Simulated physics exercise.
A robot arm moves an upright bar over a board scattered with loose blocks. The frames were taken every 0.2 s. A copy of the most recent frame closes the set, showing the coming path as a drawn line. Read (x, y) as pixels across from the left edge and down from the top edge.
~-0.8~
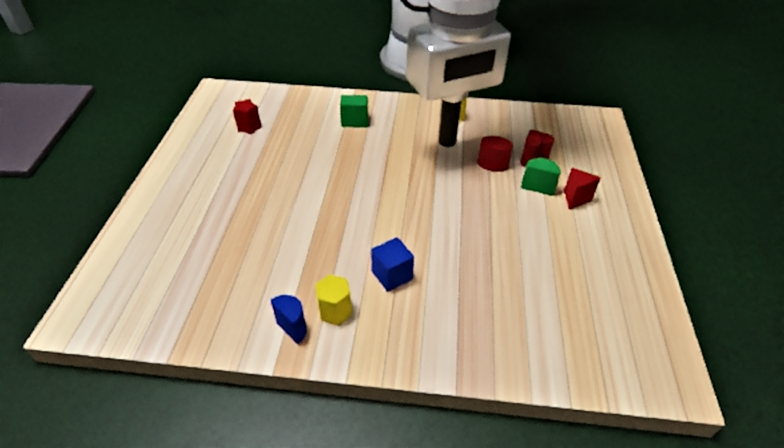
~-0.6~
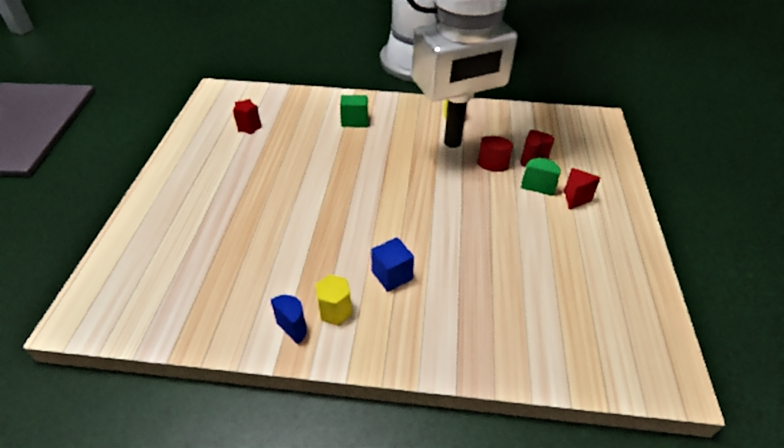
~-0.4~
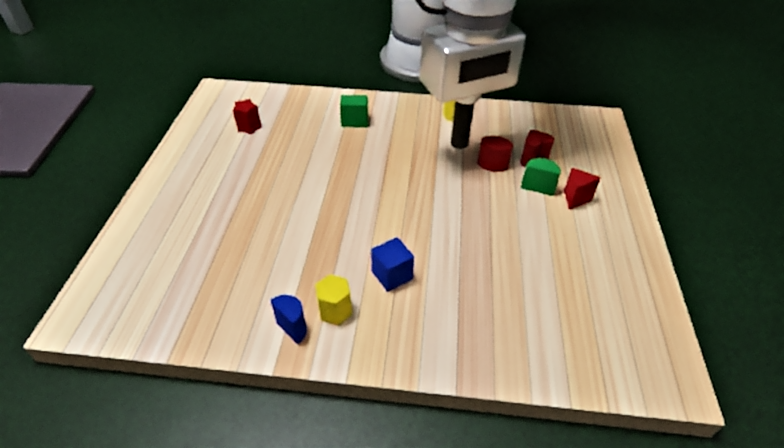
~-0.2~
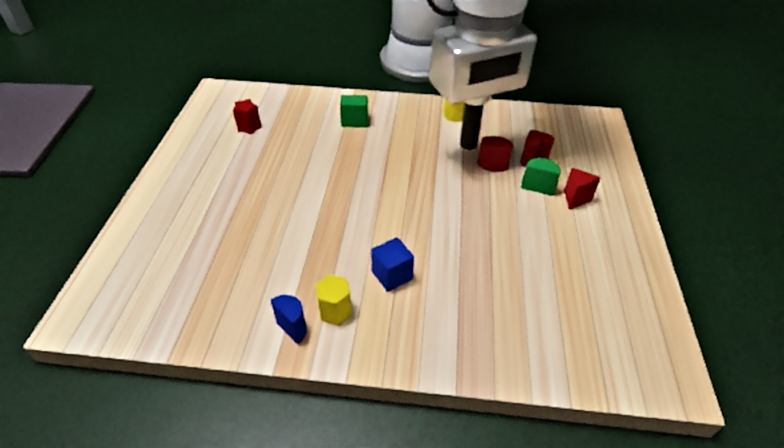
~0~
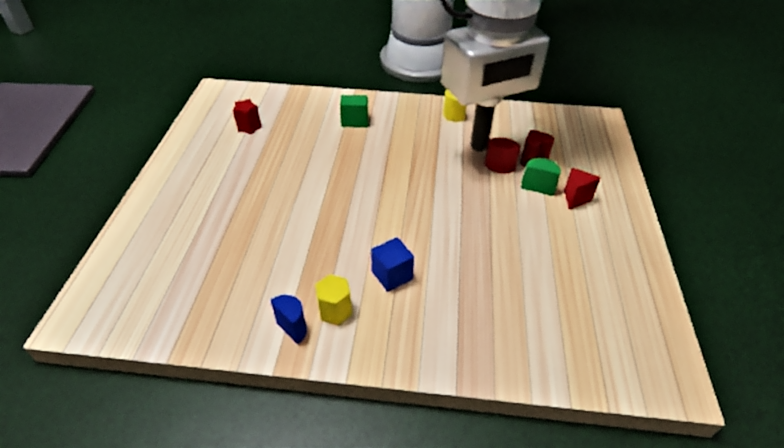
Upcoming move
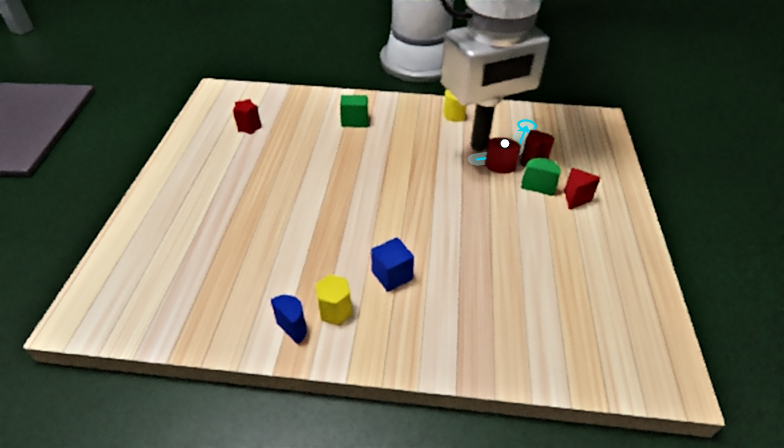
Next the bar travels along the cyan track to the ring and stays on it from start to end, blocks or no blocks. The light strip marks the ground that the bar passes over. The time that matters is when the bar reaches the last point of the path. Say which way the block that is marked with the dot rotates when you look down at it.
Seen from above, its turn is clockwise.
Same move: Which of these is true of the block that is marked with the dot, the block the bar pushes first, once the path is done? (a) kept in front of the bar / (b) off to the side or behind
Answer: B.
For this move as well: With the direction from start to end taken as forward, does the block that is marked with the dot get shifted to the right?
I'd say yes.
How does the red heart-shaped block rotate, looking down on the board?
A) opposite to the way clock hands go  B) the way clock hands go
Letter A.
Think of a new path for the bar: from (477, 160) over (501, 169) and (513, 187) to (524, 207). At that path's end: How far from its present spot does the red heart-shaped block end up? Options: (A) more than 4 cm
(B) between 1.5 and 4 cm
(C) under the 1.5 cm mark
I'll go with C - under the 1.5 cm mark.
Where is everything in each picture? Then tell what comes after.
Lower end of the bar at (447, 142), tops of blocks, red oval block at (497, 142), red heart-shaped block at (539, 137), green D-shaped block at (545, 165), in the first picture.
Bar at (453, 143), blocks as before, in the second picture.
Bar at (460, 144), blocks as before, in the third picture.
Bar at (468, 145), blocks as before, in the fourth picture.
Bar at (479, 146), red oval block at (505, 143), red heart-shaped block at (539, 137), green D-shaped block at (545, 165), in the fifth picture.
The drawn path runs from (477, 160) through (505, 155) and (521, 141) to (527, 125); the dot is on the red oval block.
On the path given first. One third of the way, bar at (508, 141); red oval block at (524, 146), turned 60° clockwise; red heart-shaped block at (543, 138), turned 20° anticlockwise.
Two thirds of the way, bar at (524, 128); red oval block at (524, 146), turned 60° clockwise; red heart-shaped block at (543, 138), turned 20° anticlockwise.
At the end, bar at (530, 112); red oval block at (524, 146), turned 60° clockwise; red heart-shaped block at (543, 138), turned 20° anticlockwise; green D-shaped block not moved.
